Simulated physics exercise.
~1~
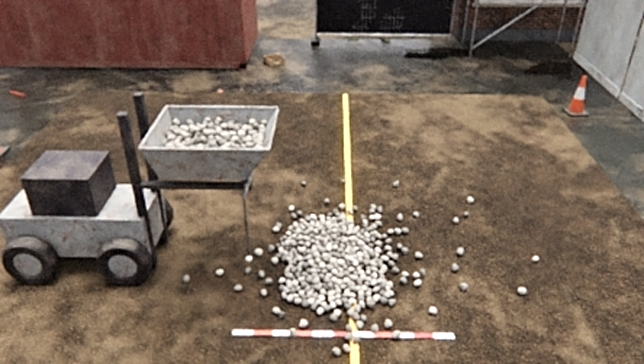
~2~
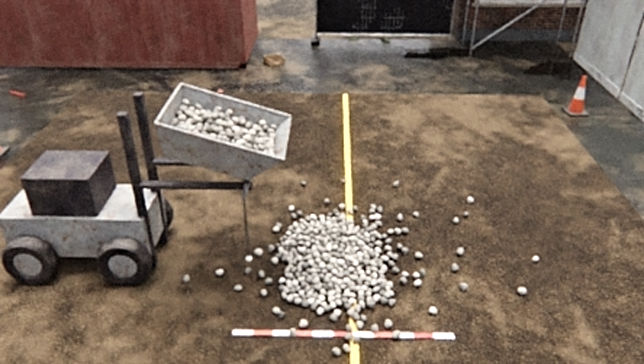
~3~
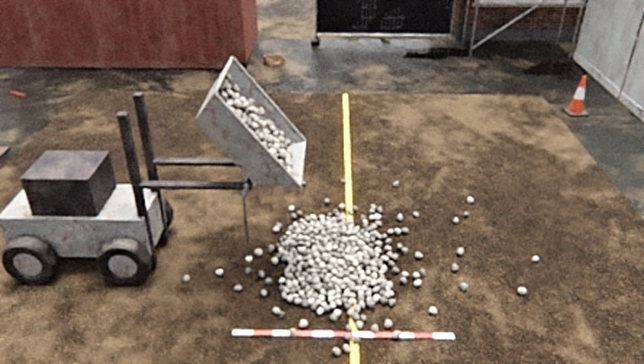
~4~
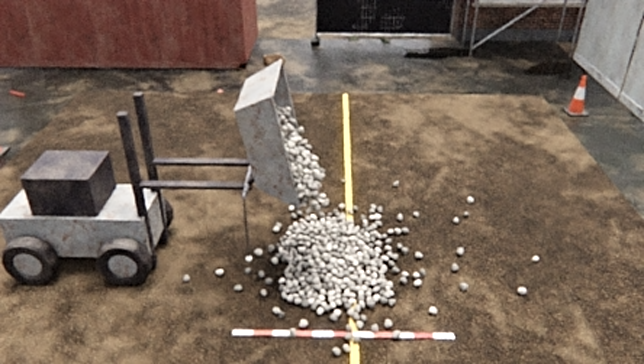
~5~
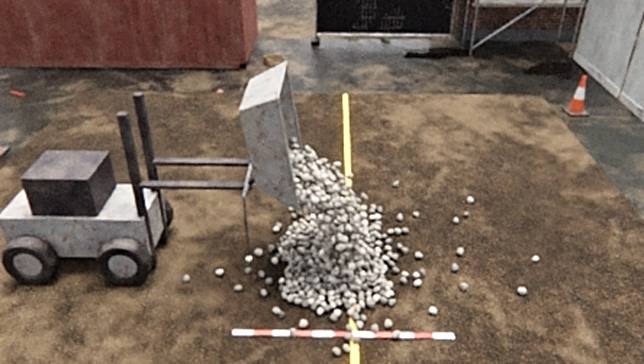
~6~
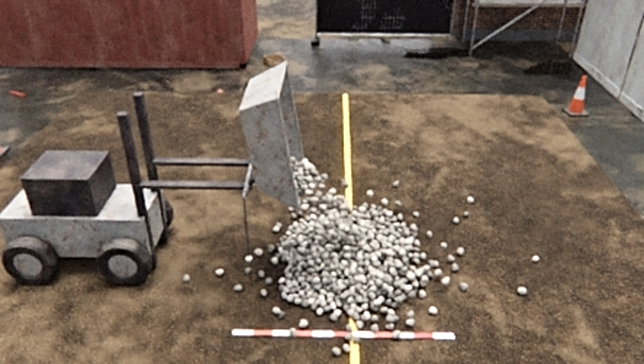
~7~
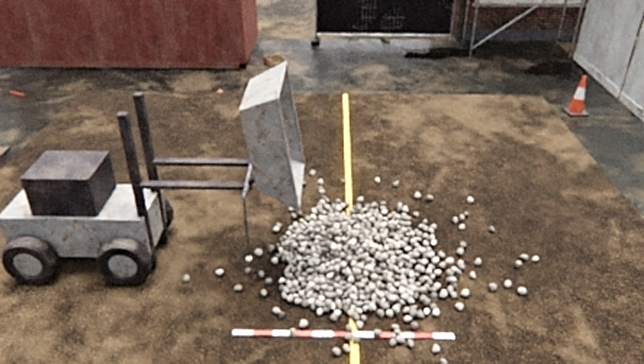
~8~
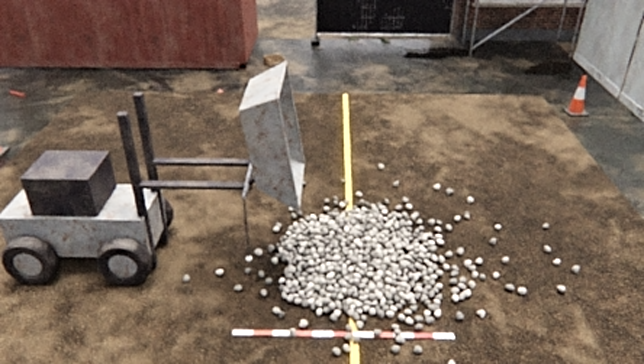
A grey skip full of pale, rounded stones, held out on the arms of a small fork truck at the left, starts to tip to the right above a heap of similar stones lying across a yellow line. It tilts steeply while the stones slide toward its lower edge, then they pour out onto the left side of the heap. The skip stops almost upright as the stream thins and the pile spreads rightward over the line. A few stones roll farther right across the brown ground. Finally the skip hangs empty beside a broader, larger heap straddling the line.
